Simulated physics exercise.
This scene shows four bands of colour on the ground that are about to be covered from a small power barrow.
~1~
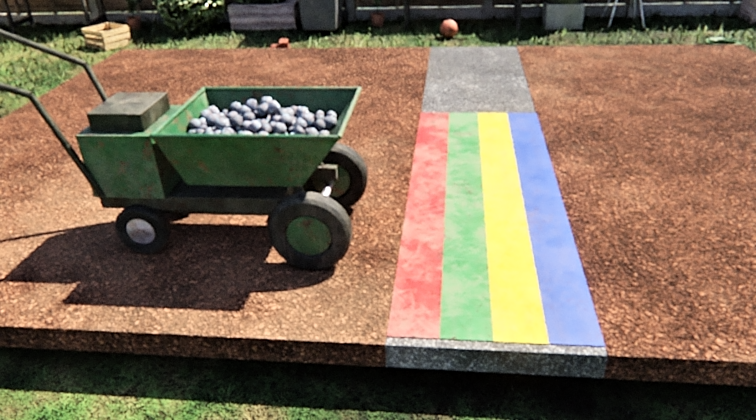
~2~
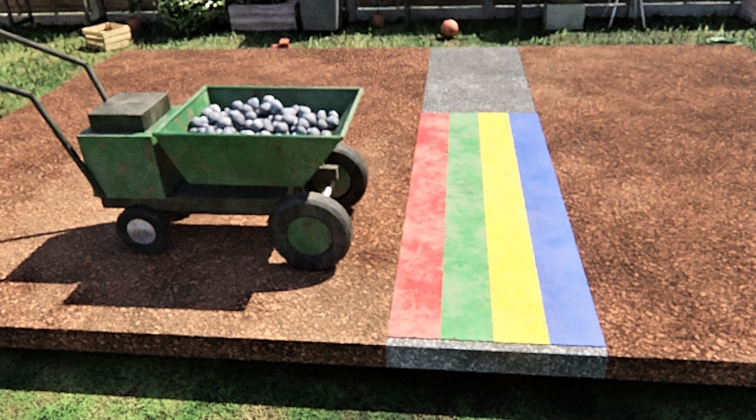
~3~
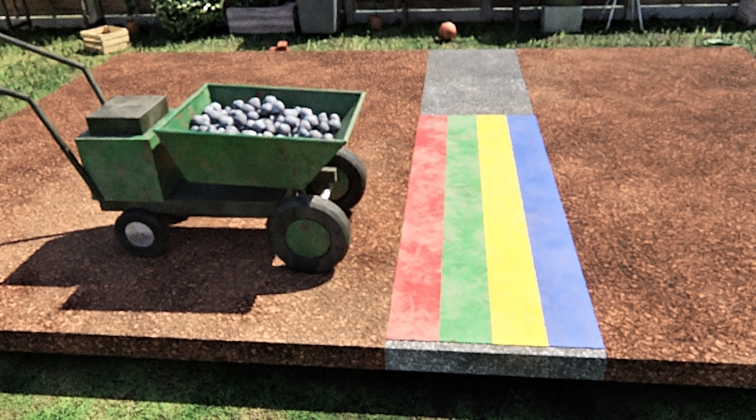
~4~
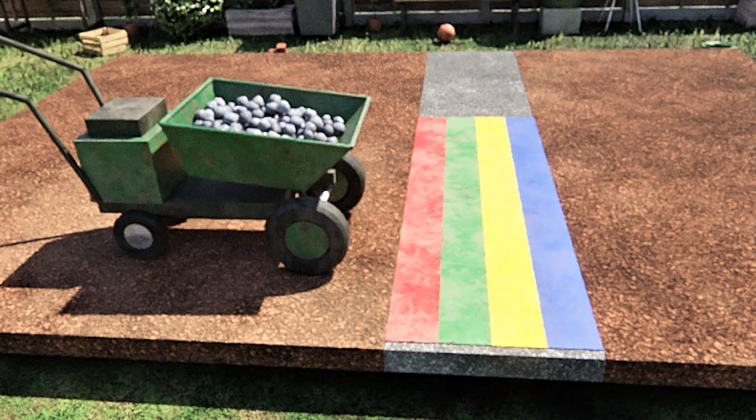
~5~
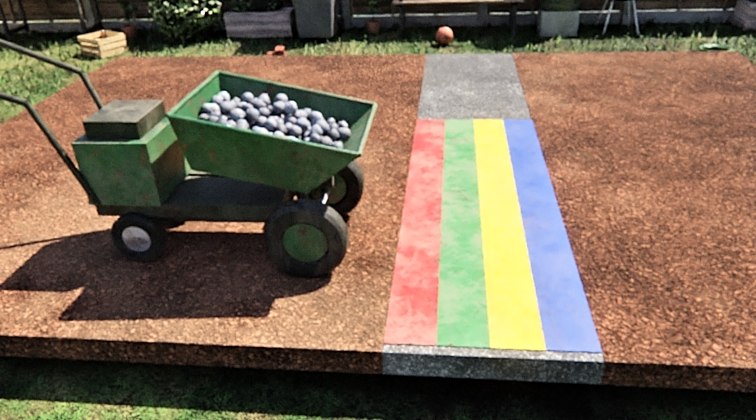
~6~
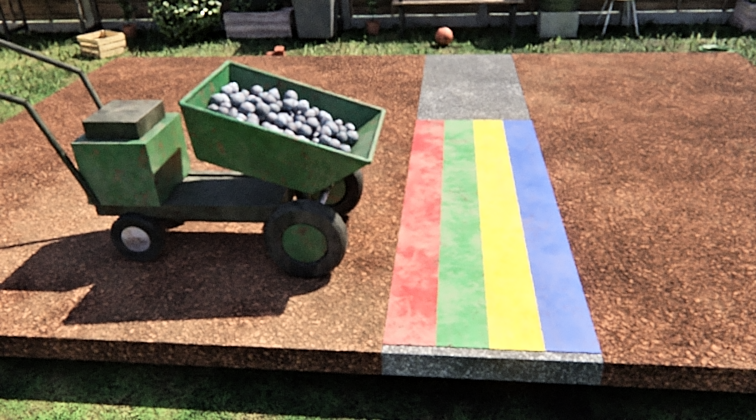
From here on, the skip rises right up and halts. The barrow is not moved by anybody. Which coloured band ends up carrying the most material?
The green band.
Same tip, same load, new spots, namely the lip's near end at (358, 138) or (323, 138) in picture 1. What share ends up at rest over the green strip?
30 per cent, then 30 per cent.
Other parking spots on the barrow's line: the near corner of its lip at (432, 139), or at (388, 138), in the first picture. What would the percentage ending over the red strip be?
That comes to some 0 in a hundred for the first try and some 0 in a hundred for the second.
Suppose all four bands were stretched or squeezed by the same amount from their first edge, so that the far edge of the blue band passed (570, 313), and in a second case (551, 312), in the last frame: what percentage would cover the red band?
Close to 10 percent, and close to 10 percent.
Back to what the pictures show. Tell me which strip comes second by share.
Next in line is the yellow one.
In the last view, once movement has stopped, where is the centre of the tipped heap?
Once it all stops, the middle lies near (473, 244).
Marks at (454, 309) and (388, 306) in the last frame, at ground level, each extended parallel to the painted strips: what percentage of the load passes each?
About 50 and 80 per cent.
Soon, skip tipped steeply; all in the skip.
A while on, skip tipped right over; about half in the skip; a small part over the red strip; about a quarter over the green strip; a small part over the yellow strip; a stray few falling.
Towards the end, skip tipped right over; about a quarter in the skip; a small part over the red strip; about a third over the green strip; about a quarter over the yellow strip; a small part over the blue strip; a stray few off the paint.
Finally, skip tipped right over; about a quarter in the skip; a small part over the red strip; about a third over the green strip; about a quarter over the yellow strip; a small part over the blue strip; a stray few off the paint.
